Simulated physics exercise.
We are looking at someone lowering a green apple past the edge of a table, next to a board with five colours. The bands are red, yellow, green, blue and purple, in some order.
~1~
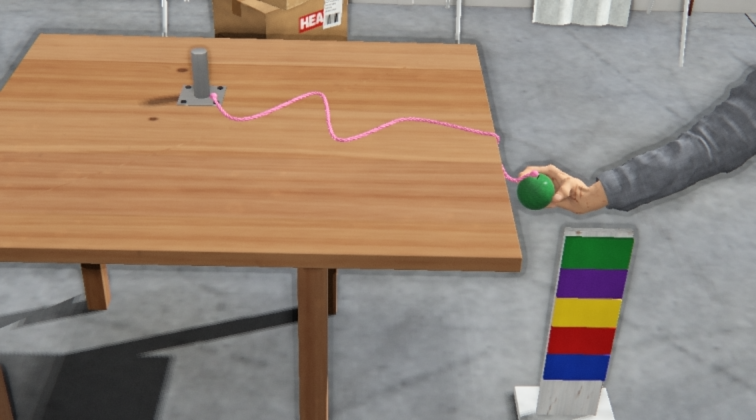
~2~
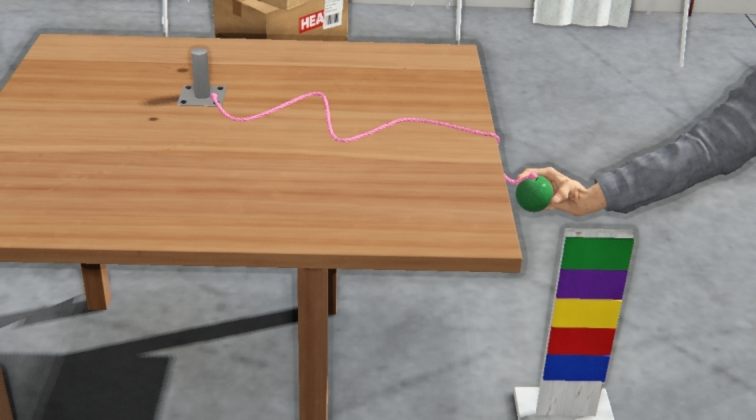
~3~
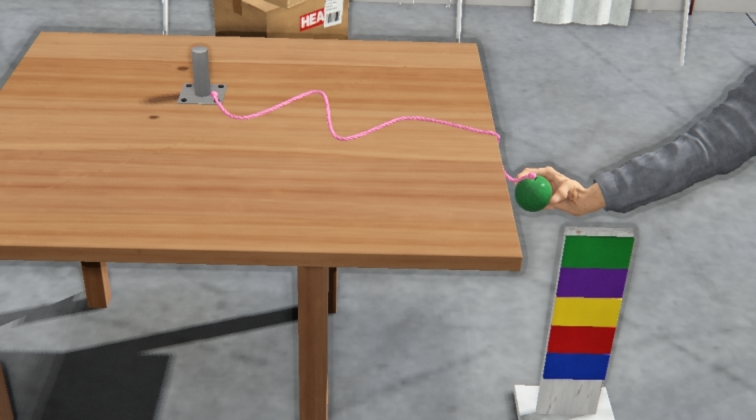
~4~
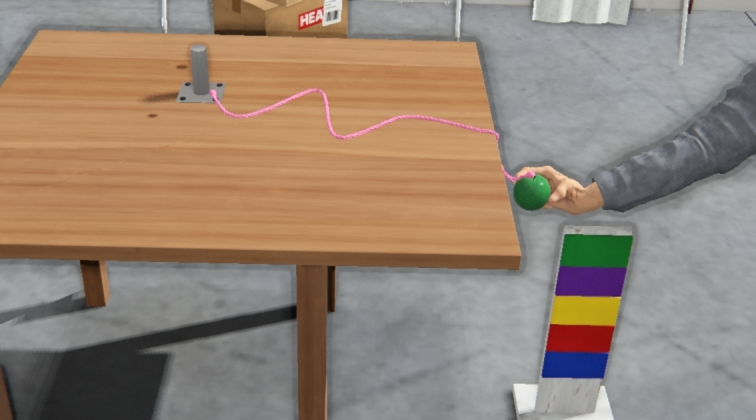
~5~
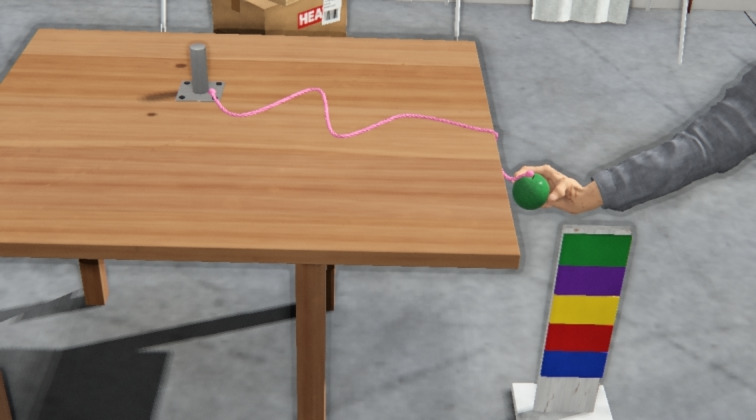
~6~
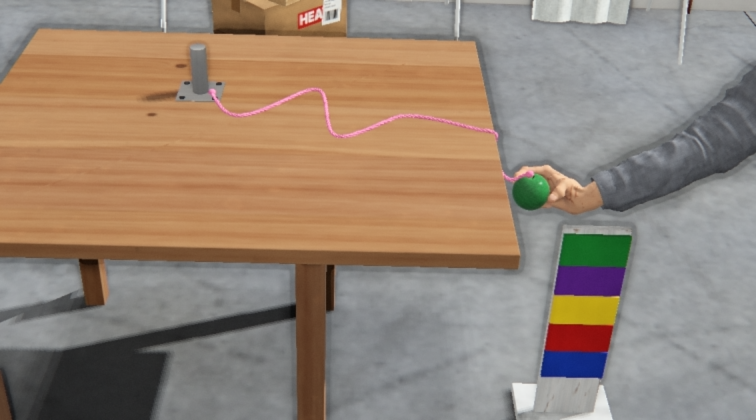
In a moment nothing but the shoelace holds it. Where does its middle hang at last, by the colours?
The shoelace holds its middle at red.
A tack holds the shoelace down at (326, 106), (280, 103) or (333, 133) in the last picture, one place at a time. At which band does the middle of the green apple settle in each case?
One after the other, purple; yellow; green.
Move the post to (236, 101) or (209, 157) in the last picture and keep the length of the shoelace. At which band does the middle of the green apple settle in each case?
Try by try: Blue; blue.
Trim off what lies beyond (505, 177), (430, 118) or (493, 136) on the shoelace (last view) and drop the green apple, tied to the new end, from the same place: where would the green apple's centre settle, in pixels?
In that order: (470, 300), (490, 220) and (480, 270).
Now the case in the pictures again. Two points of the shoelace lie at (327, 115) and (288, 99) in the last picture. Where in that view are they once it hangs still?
They go to (423, 117) and to (331, 106).
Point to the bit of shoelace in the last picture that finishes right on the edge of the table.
It lies at about (359, 133).
A little later, apple near (510, 318); level with yellow.
Next, apple near (452, 307); level with red.
Later still, apple near (481, 323); level with red.
When it is over, apple near (470, 321); level with red. At red.
